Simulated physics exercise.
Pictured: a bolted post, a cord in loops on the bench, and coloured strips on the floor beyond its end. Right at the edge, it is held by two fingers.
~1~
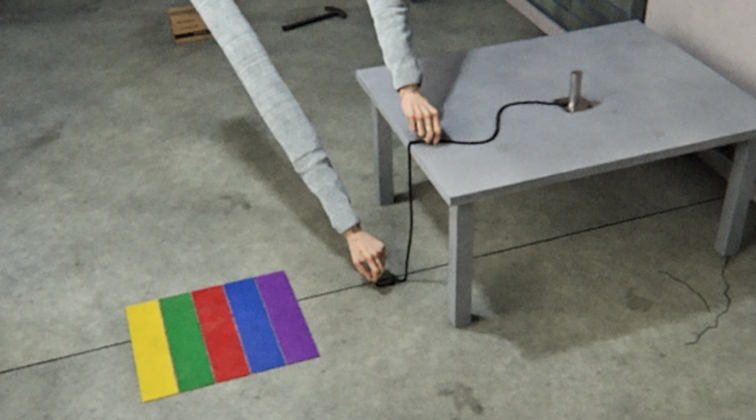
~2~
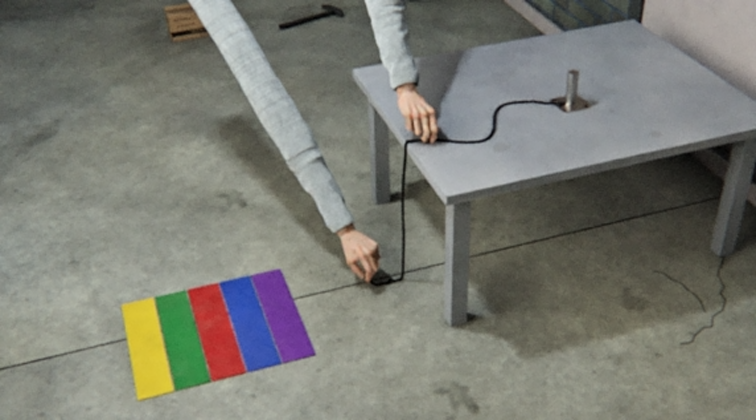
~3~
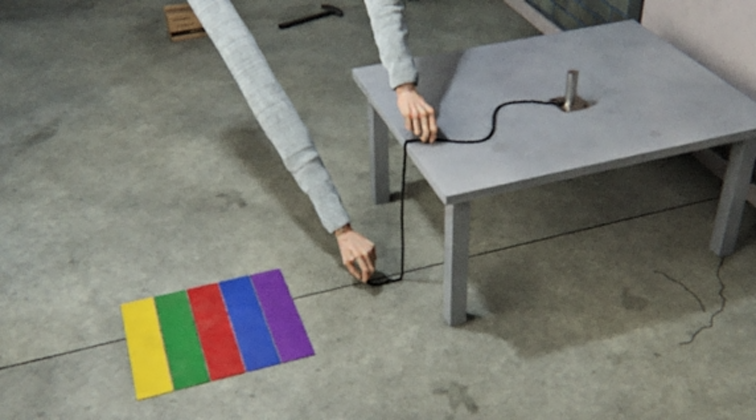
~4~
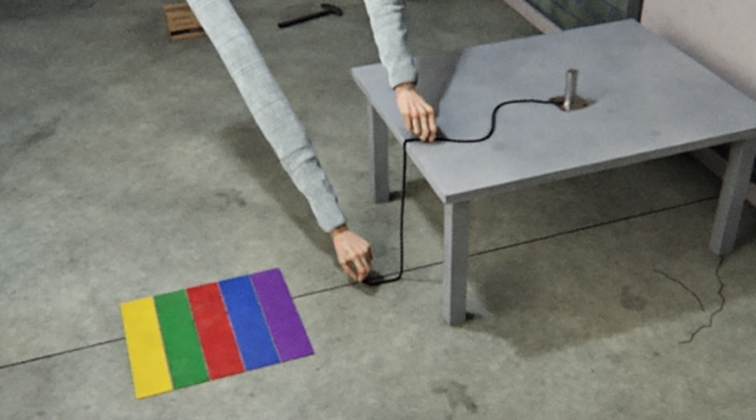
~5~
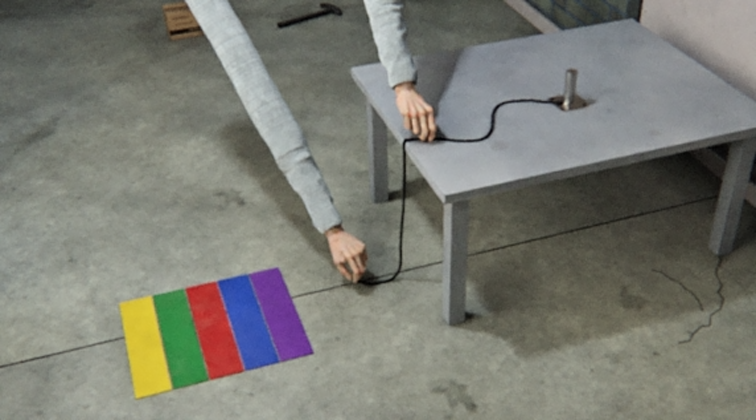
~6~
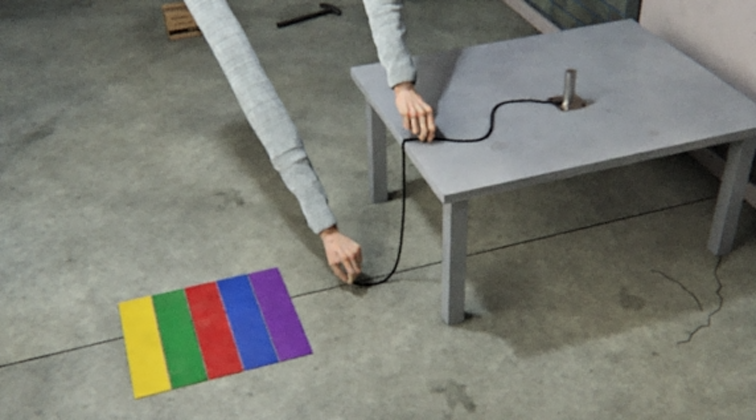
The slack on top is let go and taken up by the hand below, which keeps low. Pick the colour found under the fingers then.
Red is under them.
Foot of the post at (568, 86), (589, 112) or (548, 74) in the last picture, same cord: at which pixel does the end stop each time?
(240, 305), (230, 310) and (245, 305).
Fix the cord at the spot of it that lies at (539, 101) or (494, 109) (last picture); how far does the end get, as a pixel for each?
In order of the tries, it's near (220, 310) and near (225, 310).
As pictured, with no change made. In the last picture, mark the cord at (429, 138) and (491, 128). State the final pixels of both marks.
First: (391, 156). Second: (459, 128).
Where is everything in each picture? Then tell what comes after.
End (372, 278); purple (297, 343); blue (263, 352); red (228, 361); green (193, 370); yellow (157, 379), in the first frame.
End (365, 278); cord through (534, 101) (494, 120) (459, 142) (405, 159) (403, 216) (403, 269), in the second frame.
End (362, 278), in the third frame.
End (358, 278); cord through (532, 101) (493, 120) (457, 141) (405, 158) (402, 215) (402, 268), in the fourth frame.
End (353, 279), in the fifth frame.
End (348, 280); cord through (531, 100) (492, 119) (456, 141) (404, 158) (403, 215) (395, 268), in the sixth frame.
Soon after, end near (280, 296); over purple.
Then, end near (237, 306); over blue.
At full stretch, end near (212, 312); over red. Over red.
